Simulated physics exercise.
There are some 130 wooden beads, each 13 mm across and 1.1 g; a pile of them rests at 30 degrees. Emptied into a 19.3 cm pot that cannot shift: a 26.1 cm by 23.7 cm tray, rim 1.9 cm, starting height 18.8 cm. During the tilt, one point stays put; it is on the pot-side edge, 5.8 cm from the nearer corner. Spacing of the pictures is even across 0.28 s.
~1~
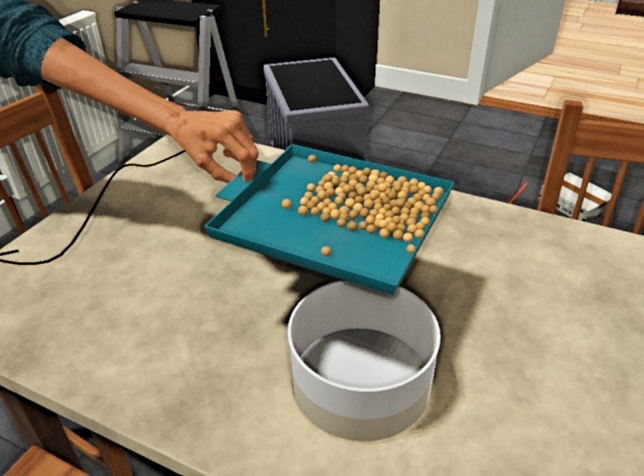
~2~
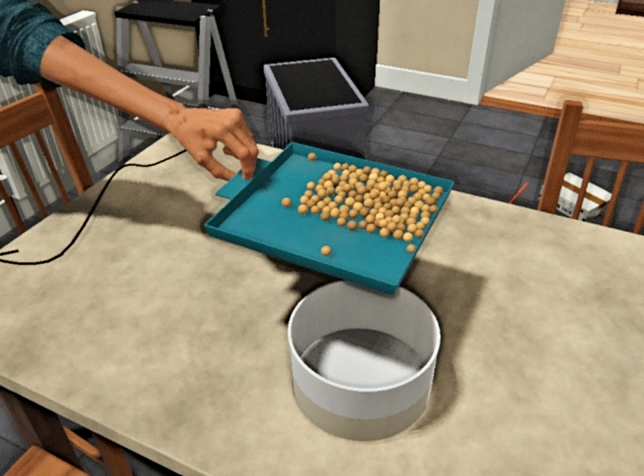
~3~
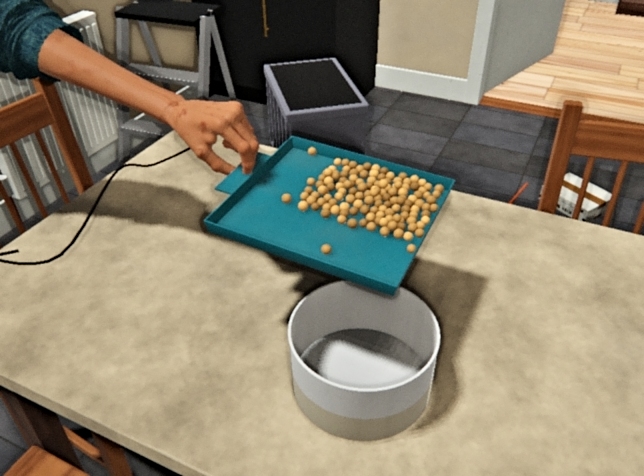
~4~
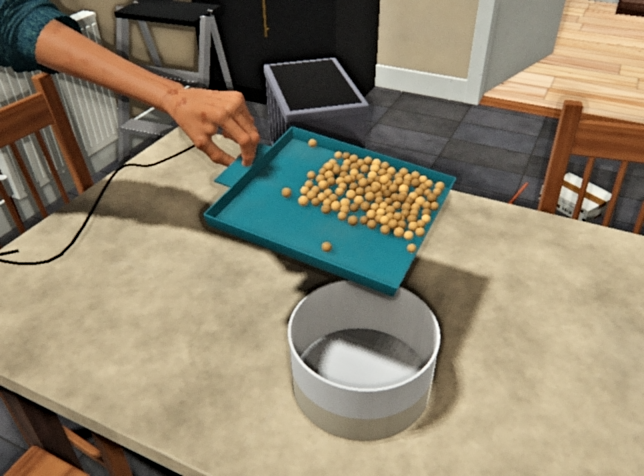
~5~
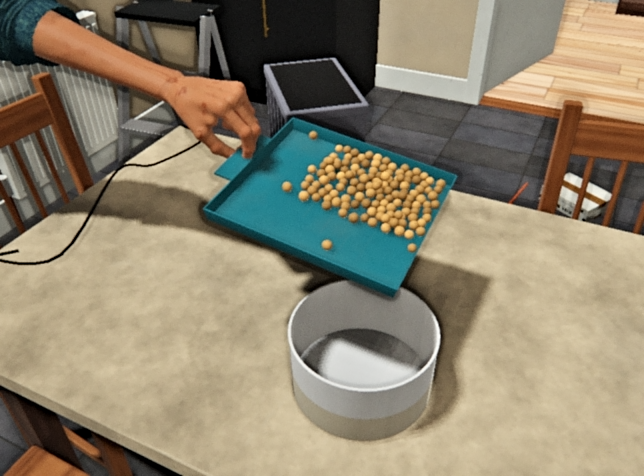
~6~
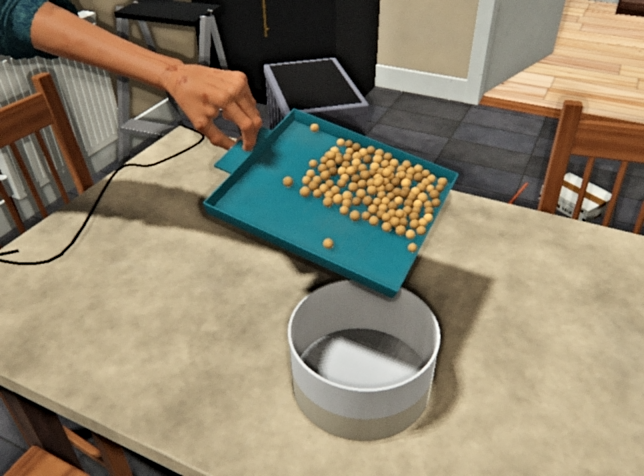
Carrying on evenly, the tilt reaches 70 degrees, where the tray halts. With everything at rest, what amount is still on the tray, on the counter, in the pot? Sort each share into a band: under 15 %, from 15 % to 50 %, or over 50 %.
Tray: Over 50 %; counter: Under 15 %; pot: Under 15 %.
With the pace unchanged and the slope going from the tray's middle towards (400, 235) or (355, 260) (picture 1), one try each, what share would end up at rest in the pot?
The share comes to roughly 0 in a hundred, then roughly 0 in a hundred.
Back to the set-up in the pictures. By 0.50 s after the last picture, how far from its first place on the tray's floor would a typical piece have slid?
Displacement on the tray: About 5 cm.
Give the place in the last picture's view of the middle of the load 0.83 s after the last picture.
Near (412, 206).
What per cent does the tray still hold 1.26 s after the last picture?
Close to 95 in a hundred.
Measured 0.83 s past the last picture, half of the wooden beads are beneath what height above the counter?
Roughly 26 centimetres.
Then, 0.50 s after the last picture, tilt 40 degrees; the tray holds 100 %, the pot 0 %.
Then, 0.83 s after the last picture, tilt 58 degrees; the tray holds 100 %, the pot 0 %.
Then, 1.26 s after the last picture, tilt 70 degrees; the tray holds 95 %, the pot 0 %.
In the end, tray 95 %, counter 5 %, pot 0 %.
